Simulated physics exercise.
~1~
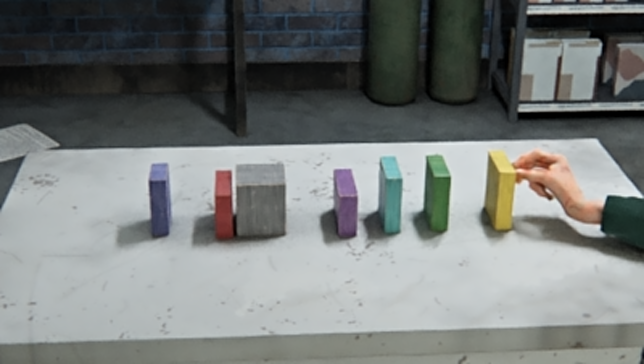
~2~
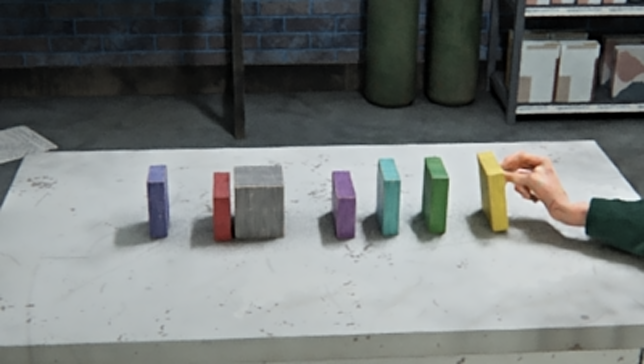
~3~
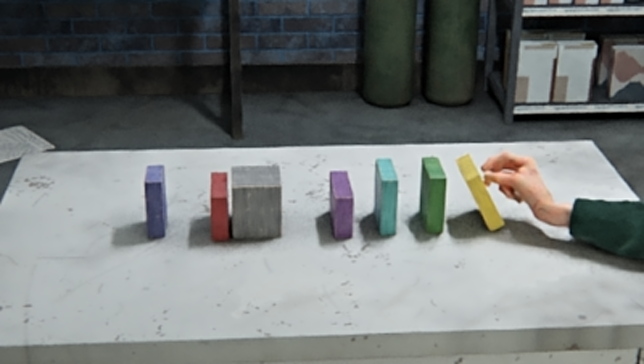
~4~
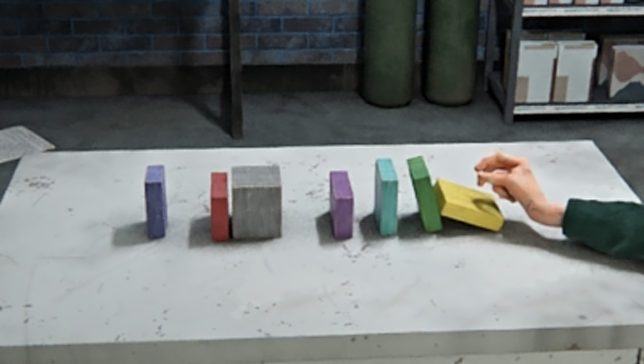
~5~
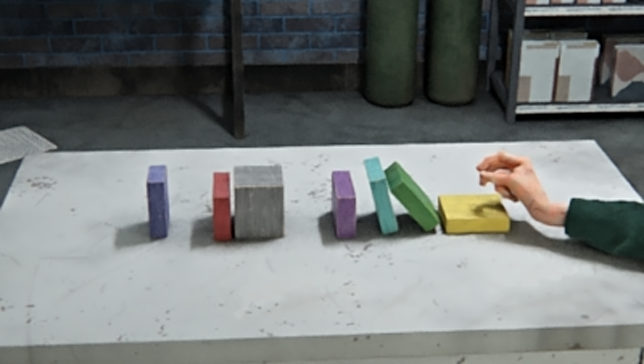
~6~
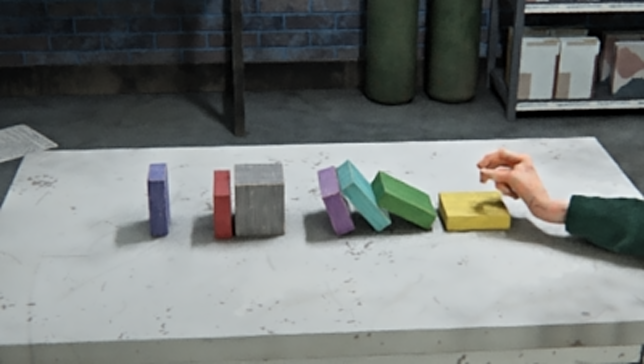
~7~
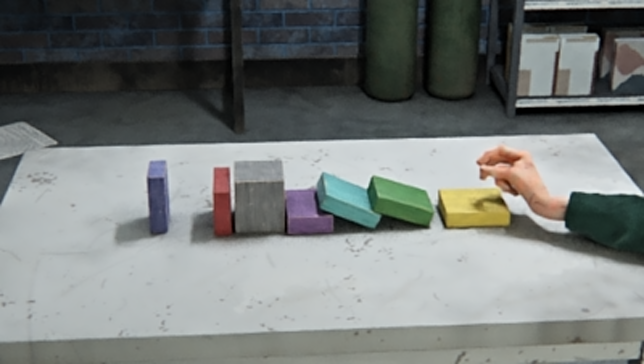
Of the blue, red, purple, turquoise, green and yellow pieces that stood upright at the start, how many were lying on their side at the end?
Four of them ended up on their side, namely the yellow, green, turquoise and purple ones.
